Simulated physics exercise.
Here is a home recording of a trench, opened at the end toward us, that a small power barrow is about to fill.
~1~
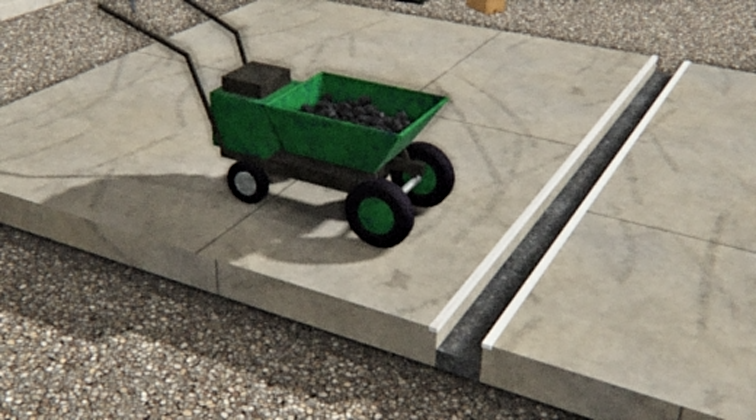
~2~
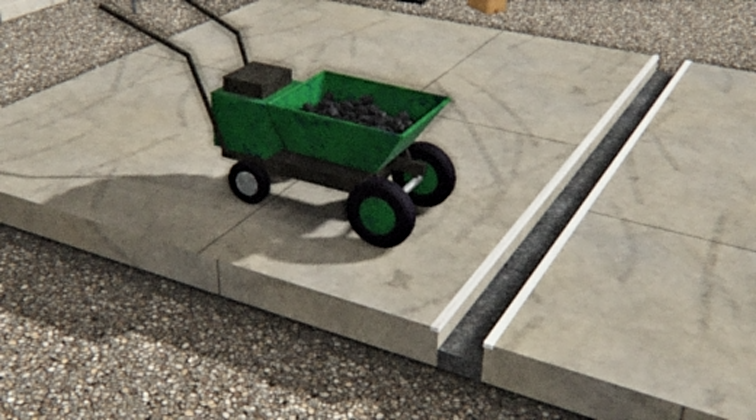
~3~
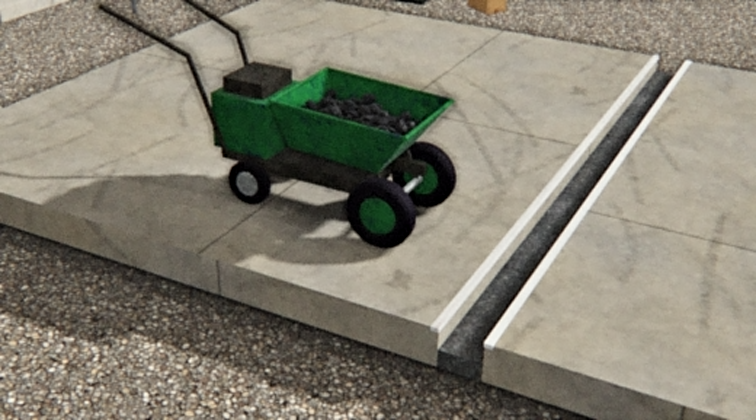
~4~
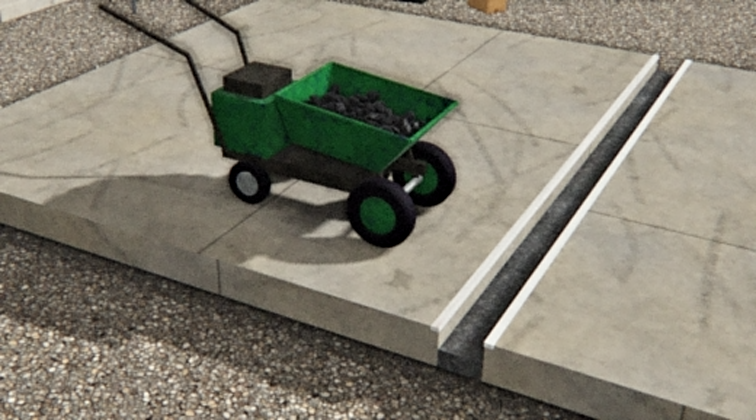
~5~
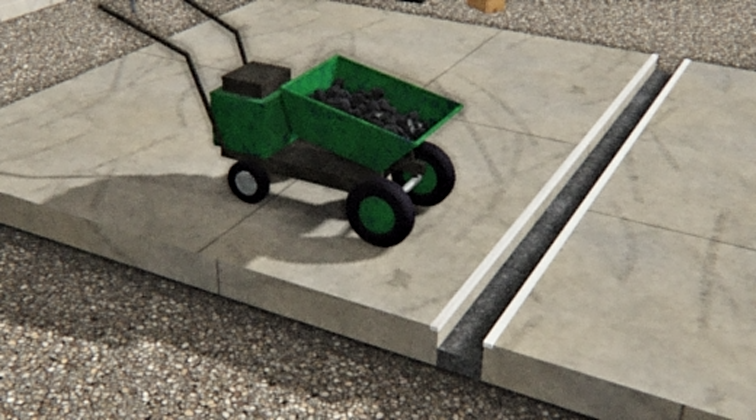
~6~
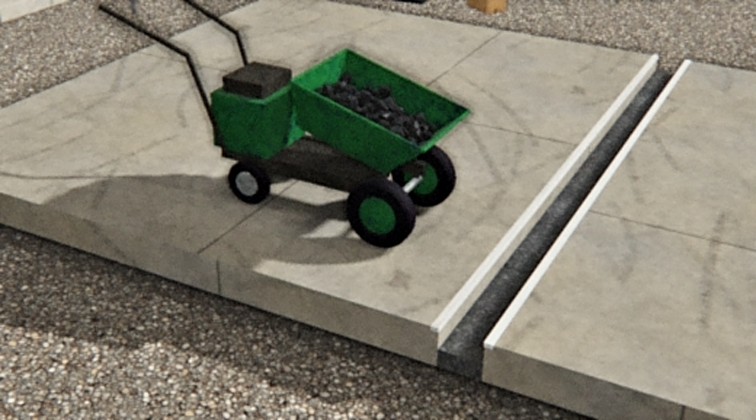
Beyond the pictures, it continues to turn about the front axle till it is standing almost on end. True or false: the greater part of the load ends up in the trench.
True.
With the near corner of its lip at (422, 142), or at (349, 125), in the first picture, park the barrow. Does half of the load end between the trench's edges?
Position 1 exceeds half; position 2 falls short of half.
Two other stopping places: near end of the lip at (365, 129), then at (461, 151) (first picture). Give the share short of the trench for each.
The first gives close to 60 per cent and the second 0 per cent.
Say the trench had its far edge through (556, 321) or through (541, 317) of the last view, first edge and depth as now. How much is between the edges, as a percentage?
Lab note: Try one 90 per cent, try two 80 per cent.
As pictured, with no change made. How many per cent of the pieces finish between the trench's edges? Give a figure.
I'd put that share near 75 per cent.
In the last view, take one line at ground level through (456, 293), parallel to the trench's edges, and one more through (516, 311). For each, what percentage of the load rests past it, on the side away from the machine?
That's 90 in a hundred for the first and 0 in a hundred for the second.
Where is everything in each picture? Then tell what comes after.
Lip of the skip at (399, 137), level; top of the load at (349, 117), lumps of coal; first edge of the trench at (460, 294); far edge at (511, 309), the trench under half as wide as the skip, and about half as deep as wide, in the first picture.
Lip of the skip at (402, 137), level; top of the load at (351, 117), in the second picture.
Lip of the skip at (405, 139), tipped barely; top of the load at (353, 115), in the third picture.
Lip of the skip at (410, 141), tipped a little; top of the load at (345, 117), in the fourth picture.
Lip of the skip at (415, 145), tipped a little; top of the load at (349, 113), in the fifth picture.
Lip of the skip at (423, 151), tipped clearly; top of the load at (346, 100); first edge of the trench at (462, 294); far edge at (513, 309), in the sixth picture.
Soon after the last picture, skip tipped steeply; all in the skip.
A little later, skip tipped steeply; nearly all in the skip; a stray few short of the trench; a stray few in or heaped over the trench; a stray few falling.
Later still, skip tipped right over; about a quarter in the skip; a small part short of the trench; about two thirds in or heaped over the trench; a stray few beyond it.
By the end, skip tipped right over; a stray few in the skip; about a quarter short of the trench; most in or heaped over the trench; a small part beyond it.
